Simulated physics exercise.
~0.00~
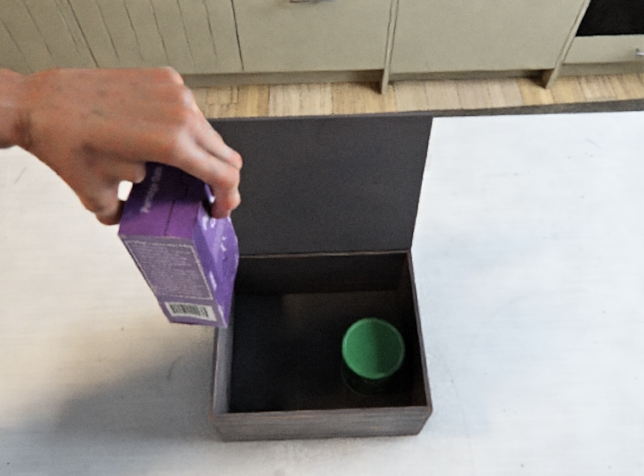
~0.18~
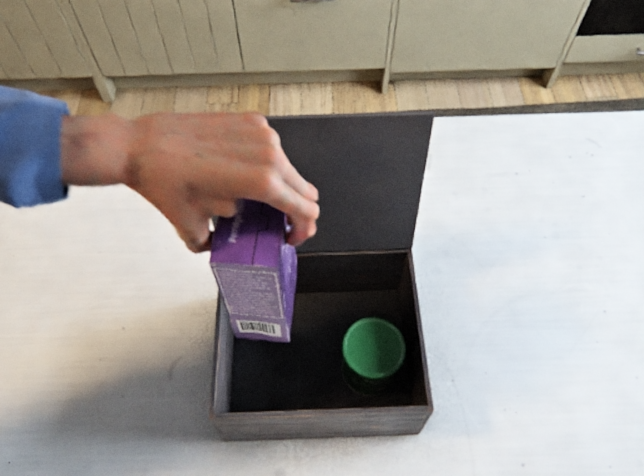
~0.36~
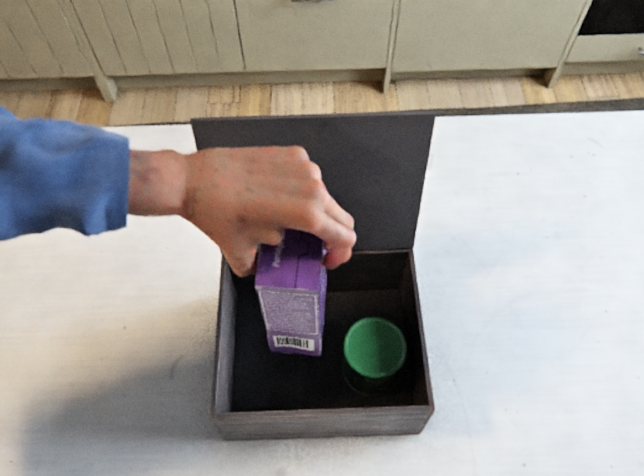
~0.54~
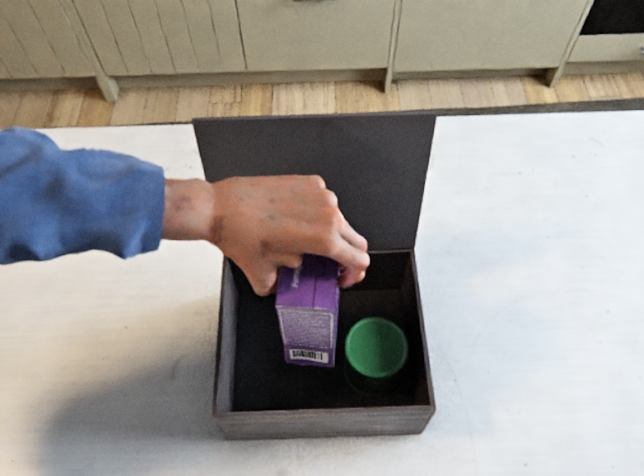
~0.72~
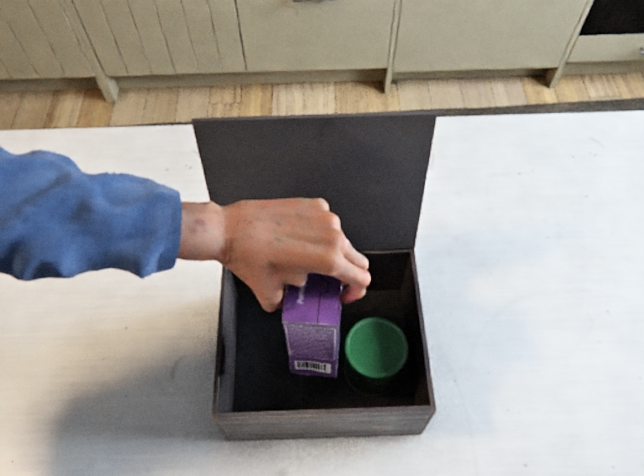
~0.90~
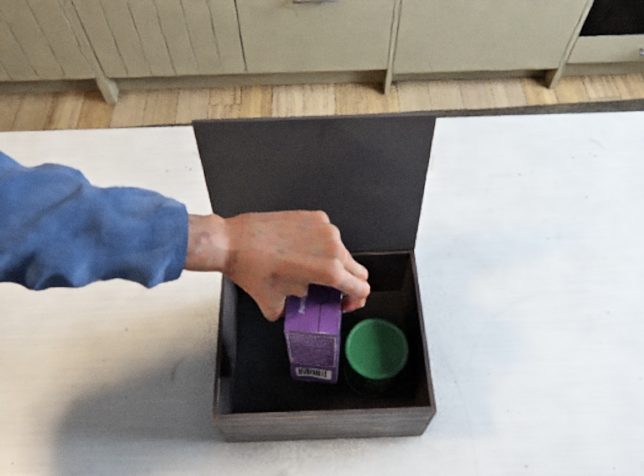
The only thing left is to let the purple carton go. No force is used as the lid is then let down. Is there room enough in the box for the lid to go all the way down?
No - remains up.
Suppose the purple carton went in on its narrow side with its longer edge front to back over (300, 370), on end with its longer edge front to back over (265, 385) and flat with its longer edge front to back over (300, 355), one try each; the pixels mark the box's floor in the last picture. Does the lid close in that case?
On try one it fits down fine; on try two it won't go down; on try three it fits down fine.
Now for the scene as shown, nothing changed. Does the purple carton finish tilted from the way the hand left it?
Simply put, it remains unturned.
After 1.30 s, purple carton slid about its own width near (318, 353).
After 2.30 s, lid 75° above the rim; purple carton slid about its own width near (318, 353).
After 2.60 s, lid 46° above the rim; purple carton slid about its own width near (318, 353).
At rest (3.3 s), lid 30° above the rim; moved from the start, purple carton; green tin in place. Seen from the same camera at the end, purple carton near (318, 353).
